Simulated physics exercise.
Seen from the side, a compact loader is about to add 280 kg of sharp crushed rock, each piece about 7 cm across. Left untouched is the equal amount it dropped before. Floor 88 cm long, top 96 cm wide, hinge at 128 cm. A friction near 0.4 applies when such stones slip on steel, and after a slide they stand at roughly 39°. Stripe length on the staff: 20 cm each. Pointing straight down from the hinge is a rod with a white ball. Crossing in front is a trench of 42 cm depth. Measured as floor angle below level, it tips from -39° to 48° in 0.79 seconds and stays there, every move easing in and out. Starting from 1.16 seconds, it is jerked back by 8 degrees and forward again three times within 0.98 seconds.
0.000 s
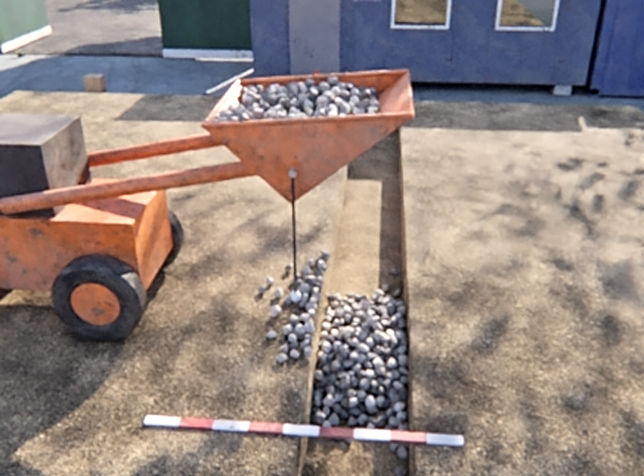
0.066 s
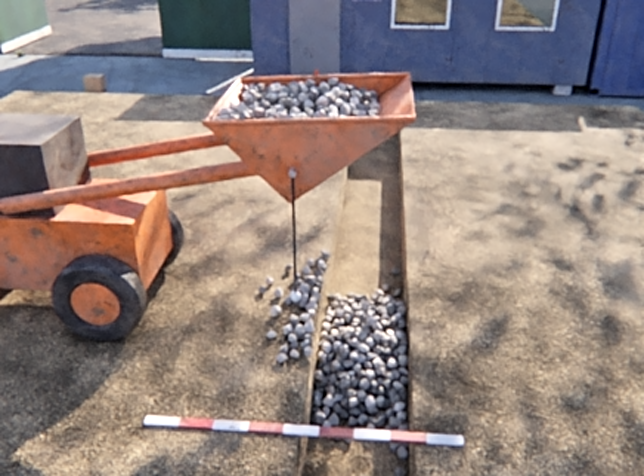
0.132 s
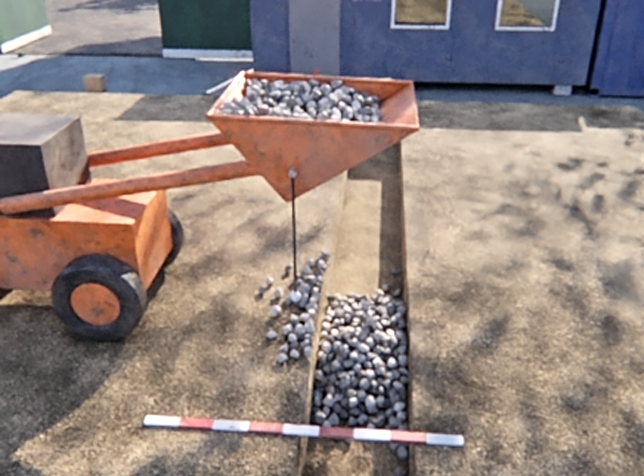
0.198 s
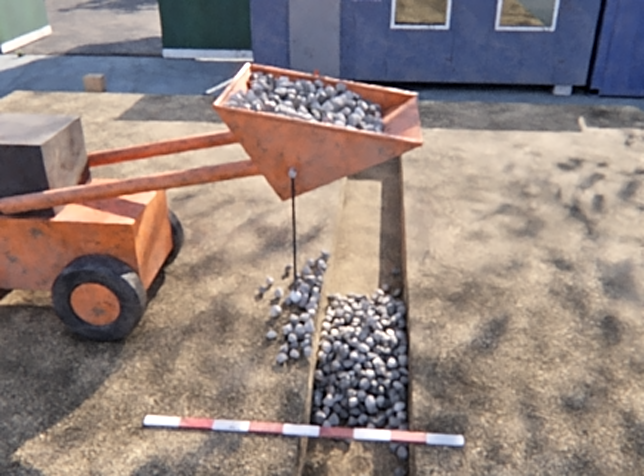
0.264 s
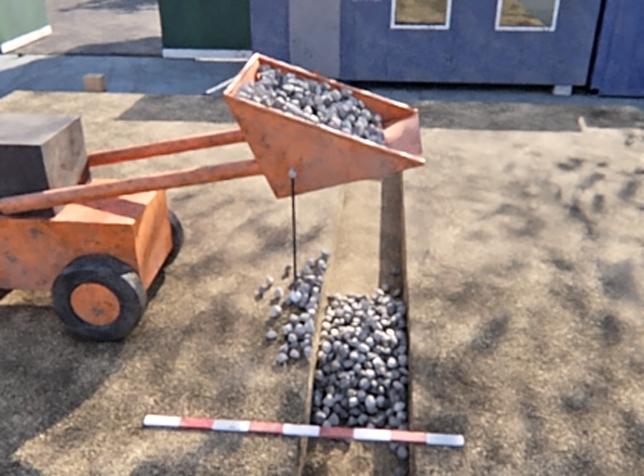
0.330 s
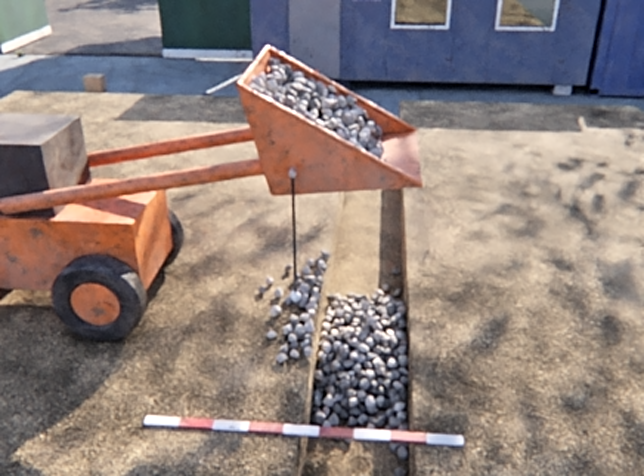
An orange loader held a bucket heaped with gray stones above a partly filled trench, and the bucket slowly, then more quickly, tilted down toward the right while the loader itself stayed still.
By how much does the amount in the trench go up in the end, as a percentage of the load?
About 51 per cent.
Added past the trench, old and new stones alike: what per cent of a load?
Roughly 50 per cent of a load.
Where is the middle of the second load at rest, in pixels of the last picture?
They come to rest centred about (406, 309).
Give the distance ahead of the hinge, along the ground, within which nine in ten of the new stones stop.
That's roughly 130 cm.
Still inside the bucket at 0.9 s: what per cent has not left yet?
I'd say about 70 per cent.
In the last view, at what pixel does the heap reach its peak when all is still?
About (449, 299).
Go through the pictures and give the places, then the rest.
The bucket is at -39°, its lip at (413, 115); the top of the load is at (322, 90). The earlier load is highest near (309, 295), 6 cm above ground level, 8 % short of the trench, 92 % in the trench, in the first picture.
The bucket is at -37°, its lip at (415, 119); the top of the load is at (316, 90); the stones move at 0.2 m/s on average, in the second picture.
The bucket is at -33°, its lip at (418, 129); the top of the load is at (273, 88); the stones move at 0.3 m/s on average, in the third picture.
Lip at (422, 144), floor tilted -25°, highest stones at (262, 83); the stones move at 0.5 m/s on average, in the fourth picture.
The bucket is at -16°, its lip at (424, 164); the top of the load is at (266, 77); the stones move at 0.6 m/s on average, in the fifth picture.
The bucket is at -6°, its lip at (422, 186); the top of the load is at (276, 71); the stones move at 0.6 m/s on average, in the sixth picture.
After 0.6 s the floor is at 34°; in per cent of one load, 100 in the bucket, 8 short of the trench, 92 in the trench; the foremost stones are at (403, 357).
After 0.9 s the floor is at 48°; in per cent of one load, 68 in the bucket, 8 short of the trench, 123 in the trench; the foremost stones are at (404, 350).
After 2.6 s the floor is at 48°; in per cent of one load, 0 in the bucket, 8 short of the trench, 142 in the trench, 49 past the trench; the foremost stones are at (562, 302).
After 5.1 s the floor is at 48°; in per cent of one load, 0 in the bucket, 8 short of the trench, 142 in the trench, 49 past the trench; the foremost stones are at (562, 302). Net gain in the trench, 51.
